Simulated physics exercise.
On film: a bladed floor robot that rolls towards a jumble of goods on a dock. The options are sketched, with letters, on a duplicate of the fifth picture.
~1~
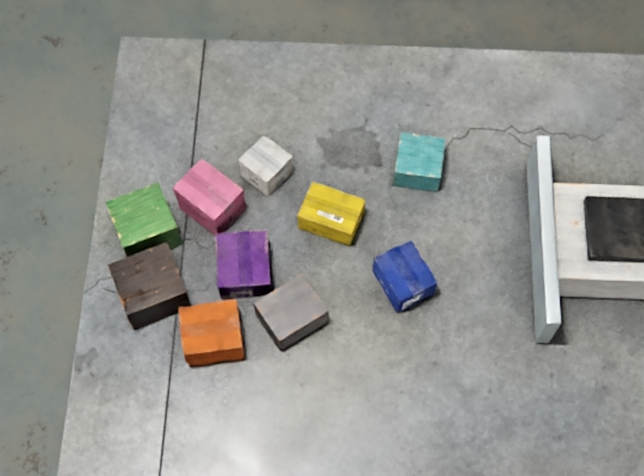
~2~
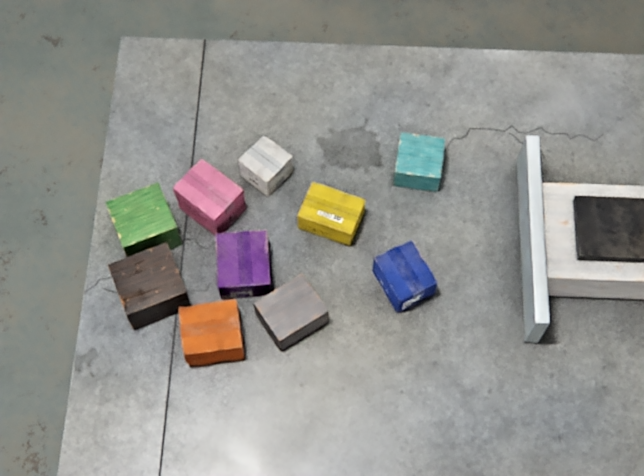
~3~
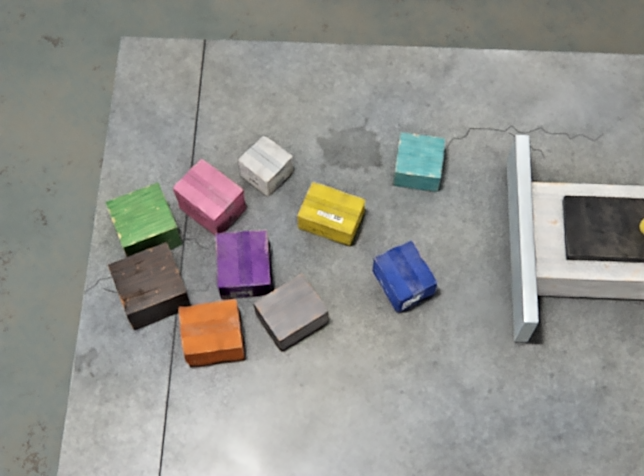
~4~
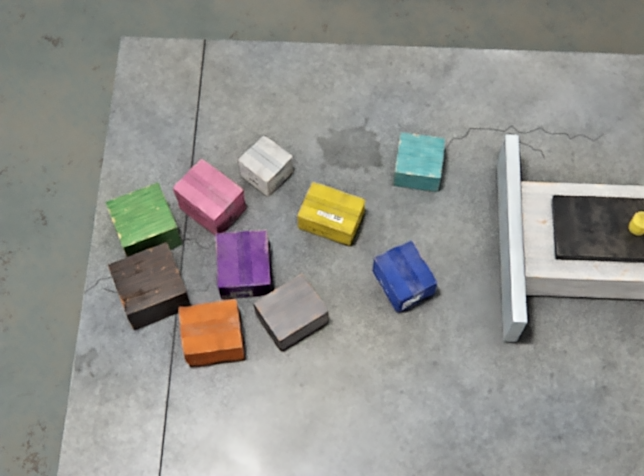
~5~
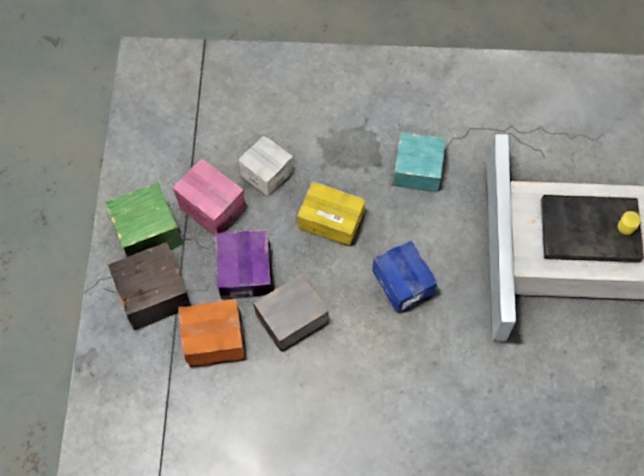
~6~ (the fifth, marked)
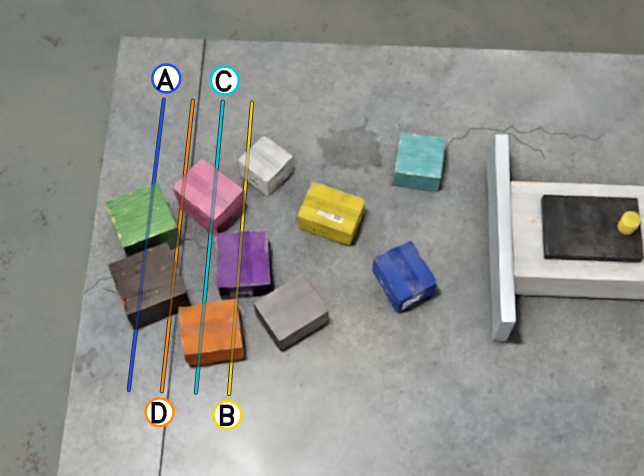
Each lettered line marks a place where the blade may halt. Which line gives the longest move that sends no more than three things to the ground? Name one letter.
D is the last line within the limit.
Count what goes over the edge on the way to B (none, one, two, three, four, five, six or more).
The count is none.
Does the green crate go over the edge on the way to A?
By then, yes.
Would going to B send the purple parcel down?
By then, no.
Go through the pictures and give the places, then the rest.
In the first frame, white parcel (266, 166); purple parcel (243, 265); turquoise crate (419, 162).
In the second frame, robot (617, 228); blue parcel (404, 276).
In the third frame, robot (605, 228); grey crate (292, 313).
In the fourth frame, robot (595, 227); yellow box (332, 214).
In the fifth frame, robot (584, 227); black crate (150, 287); white parcel (266, 166); purple parcel (243, 265).
On the marked copy, A at (147, 235); B at (241, 239); C at (210, 238); D at (178, 236).
Following D. Soon after the start, robot (466, 223); turquoise crate (357, 160); blue parcel (356, 272).
Later, robot (348, 218); green crate (130, 226); black crate (132, 289).
In the end, robot (257, 215); green crate over the edge; black crate over the edge; three fallen.
As for the rest, A drops five; B is within the limit but short; C is within the limit but short.
